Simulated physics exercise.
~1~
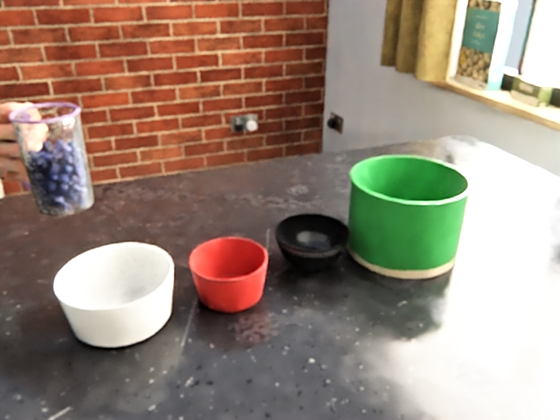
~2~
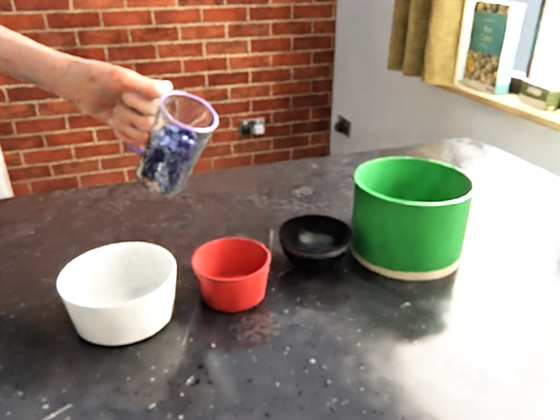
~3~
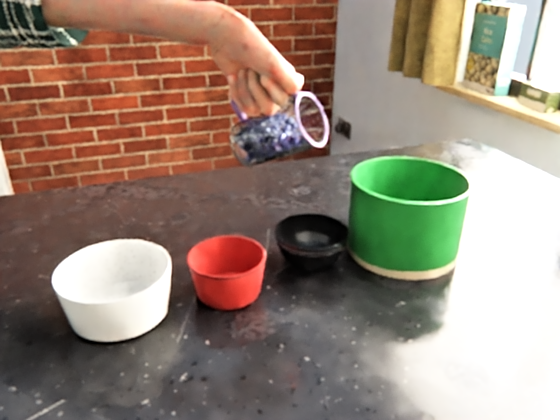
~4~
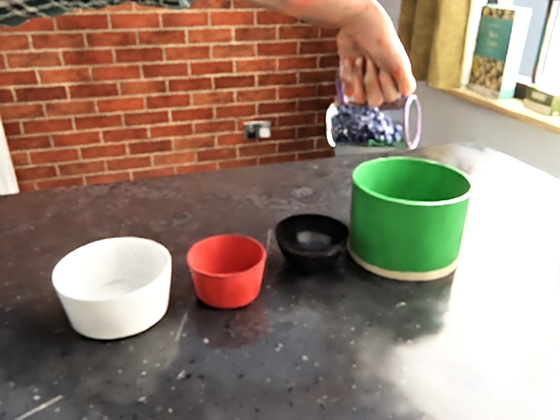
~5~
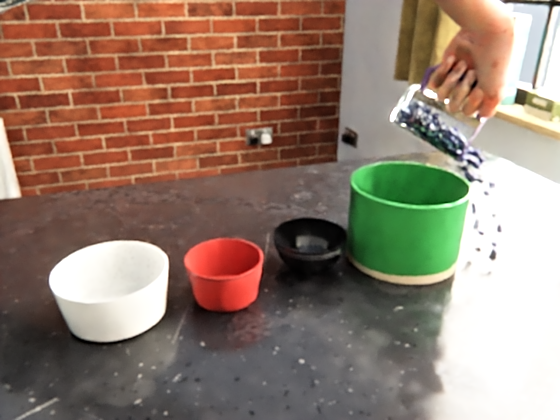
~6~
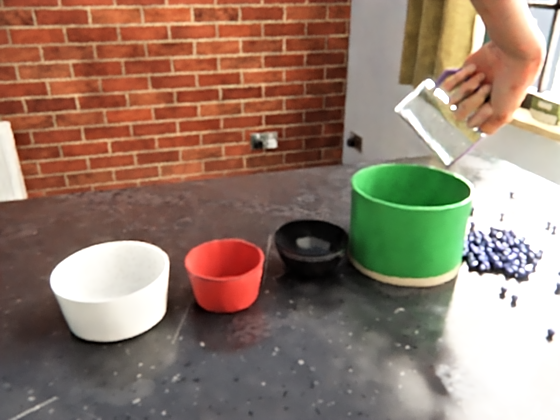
The footage shows a hand carrying a clear cup of blueberries rightward over a white dish, a red dish, a black bowl and a green pot, tipping it until the berries spill behind and beside the pot, ending in a pile on the table to its right.
